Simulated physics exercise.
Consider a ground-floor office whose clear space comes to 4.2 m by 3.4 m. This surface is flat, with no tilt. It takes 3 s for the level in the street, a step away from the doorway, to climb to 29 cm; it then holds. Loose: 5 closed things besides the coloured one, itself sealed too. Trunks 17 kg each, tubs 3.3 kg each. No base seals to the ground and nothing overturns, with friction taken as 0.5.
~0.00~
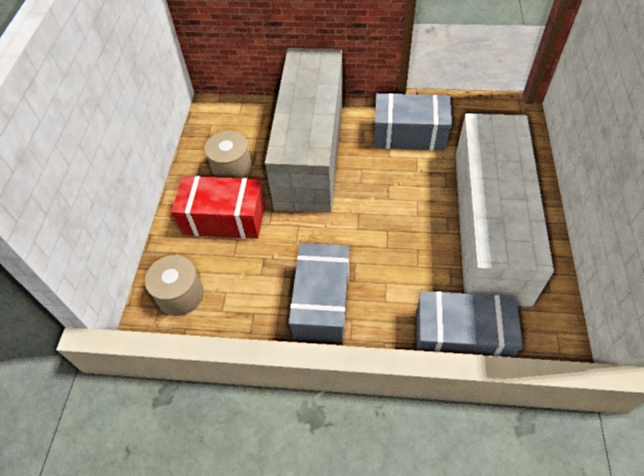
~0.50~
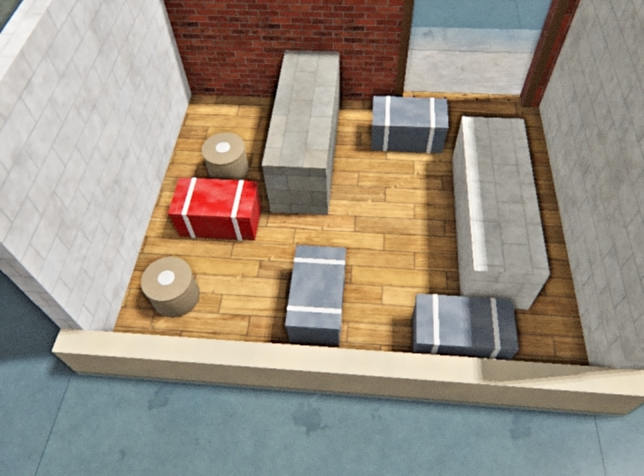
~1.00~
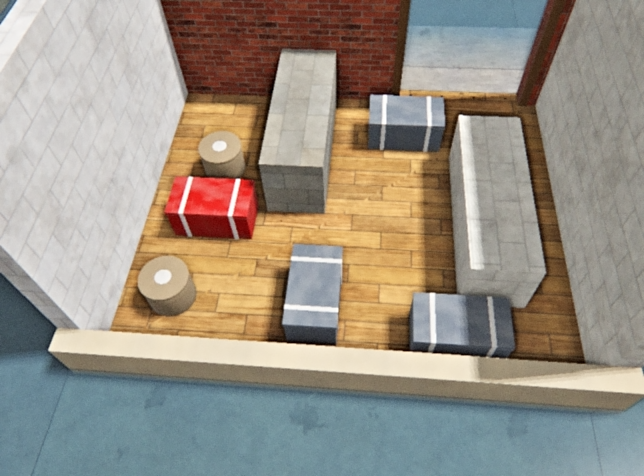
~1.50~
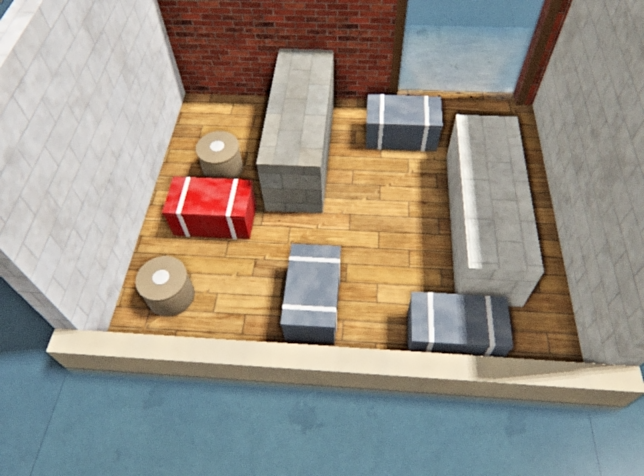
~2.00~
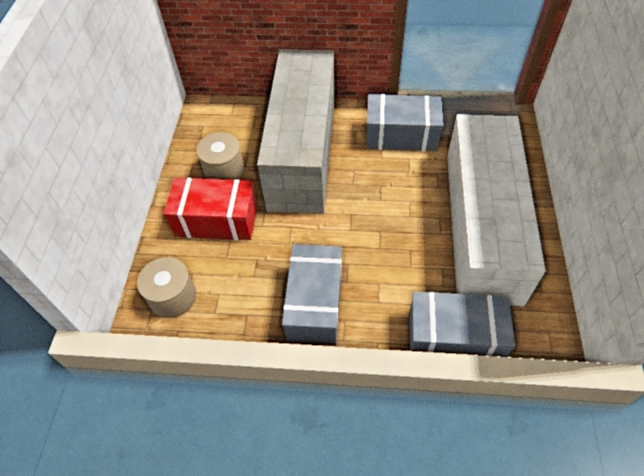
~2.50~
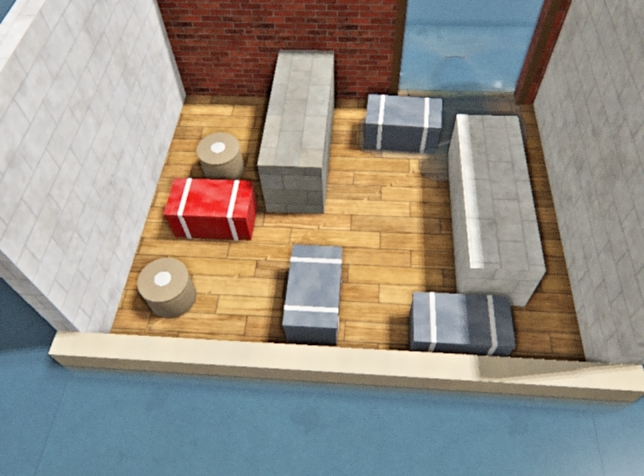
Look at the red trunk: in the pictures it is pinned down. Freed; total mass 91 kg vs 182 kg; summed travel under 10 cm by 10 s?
To my eye, the smaller ballast is adequate.
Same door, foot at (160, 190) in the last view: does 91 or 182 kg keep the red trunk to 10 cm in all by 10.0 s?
Under that change the large mass is required.
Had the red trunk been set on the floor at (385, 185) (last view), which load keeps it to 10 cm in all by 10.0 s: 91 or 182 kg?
Just the heavier works.
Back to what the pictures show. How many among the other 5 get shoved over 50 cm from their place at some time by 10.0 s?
By my count, 4.
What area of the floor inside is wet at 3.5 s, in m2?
I'd estimate close to 4.5 m2.
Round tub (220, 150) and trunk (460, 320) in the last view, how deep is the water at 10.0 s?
I'd estimate 9 cm for the first and 18 cm for the second.
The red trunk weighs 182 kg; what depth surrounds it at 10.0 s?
15 cm, roughly.
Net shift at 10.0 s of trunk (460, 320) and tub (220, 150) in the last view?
Respectively 120 and 30 centimetres.
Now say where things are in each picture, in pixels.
The red trunk at (217, 195), on the bottom; 0.0 m2 under water; 0 of 6 have shifted, in the first picture.
The red trunk at (213, 197) rests on the ground; water covers 0.0 m2; 0 of 6 have shifted, in the second picture.
The red trunk at (210, 196) rests on the ground; 0.0 m2 under water; 0 of 6 have shifted, in the third picture.
The red trunk at (208, 196) rests on the ground; 0.0 m2 under water; 0 of 6 have shifted, in the fourth picture.
The red trunk at (209, 197) rests on the ground; water covers 0.6 m2; 0 of 6 have shifted, in the fifth picture.
The red trunk at (209, 197) rests on the ground; water covers 1.2 m2; 0 of 6 have shifted, in the sixth picture.
After 3.5 s the red trunk would be 0 cm from its start with 91 kg and 0 cm from its start with 182 kg; 0 cm of water round it then.
After 4.5 s the red trunk would be 0 cm from its start with 91 kg and 0 cm from its start with 182 kg; 0 cm of water round it then.
After 7.0 s the red trunk would be 0 cm from its start with 91 kg and 0 cm from its start with 182 kg; 4 cm of water round it then.
After 10.0 s the red trunk would be 1 cm from its start with 91 kg and 0 cm from its start with 182 kg; 15 cm of water round it then.
